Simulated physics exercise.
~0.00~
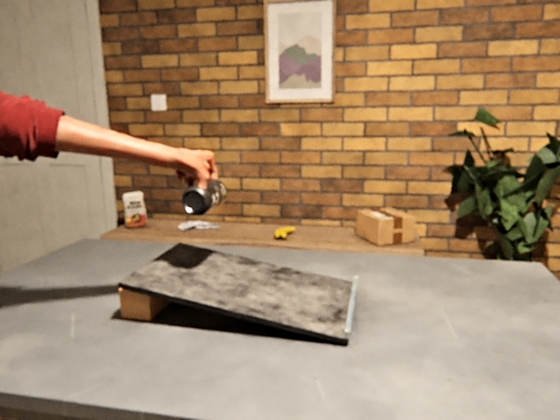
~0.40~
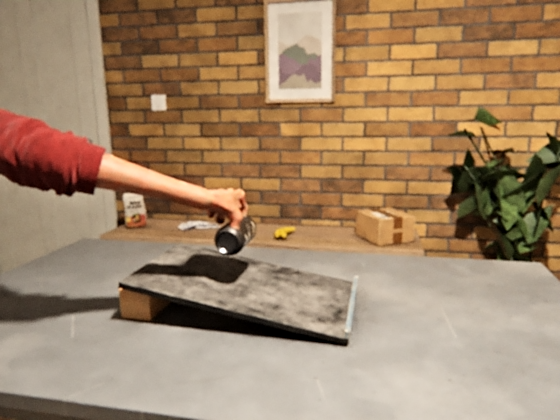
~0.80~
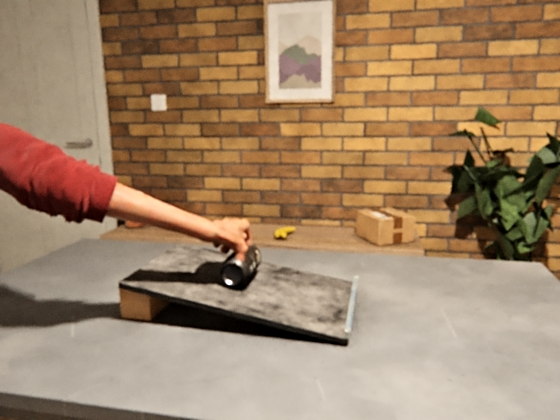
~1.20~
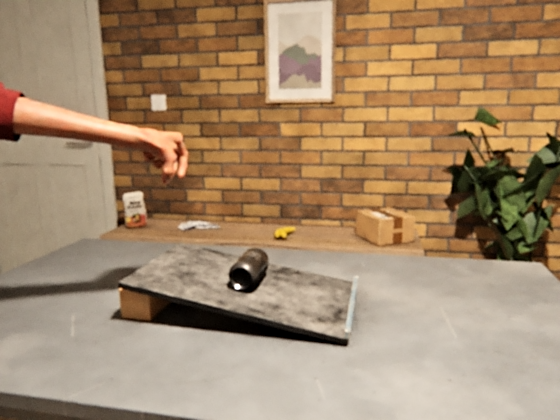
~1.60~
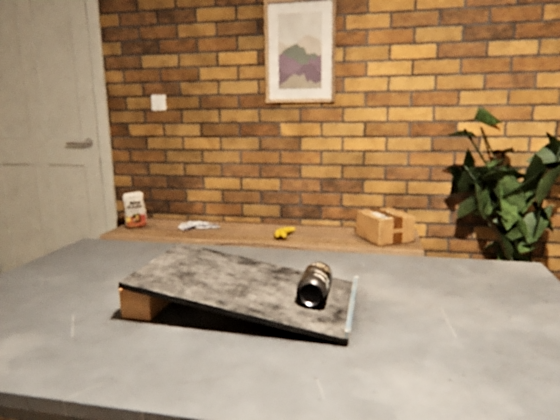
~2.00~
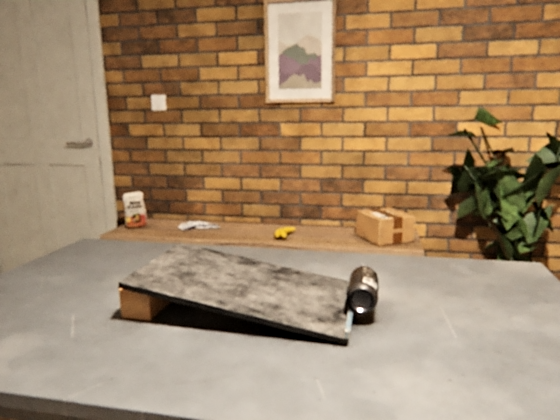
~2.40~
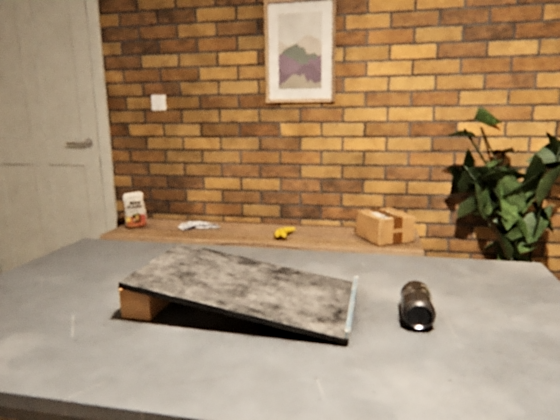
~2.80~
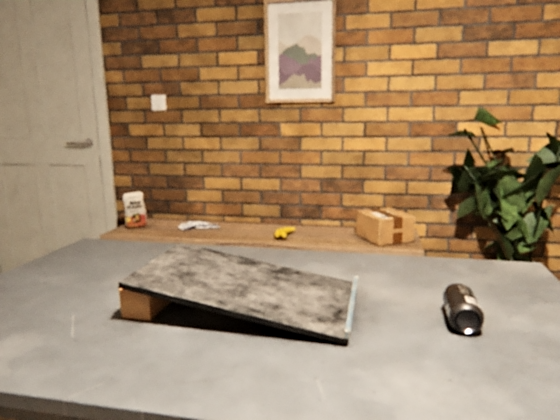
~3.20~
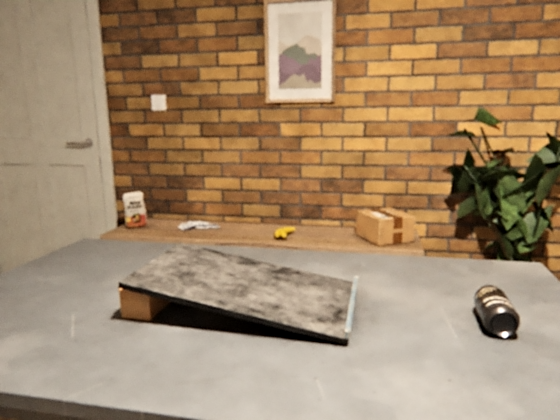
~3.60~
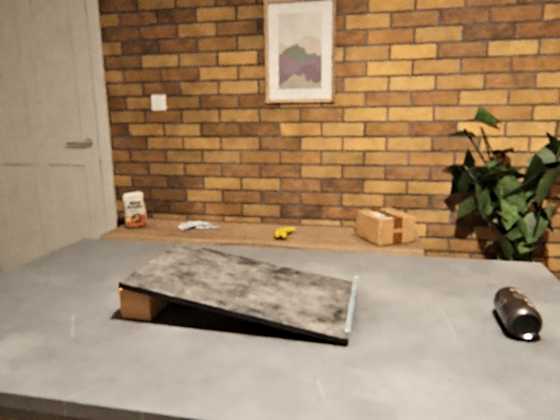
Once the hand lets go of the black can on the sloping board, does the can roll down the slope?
Yes, the black can rolls down the board to the right and goes off its lower end onto the table.
The clip shows a hand lowering a black can on its side onto a sloping board propped on a block, then letting go and drawing back. The can rolls down to the right, leaves the board and crosses the table, ending near the right side.
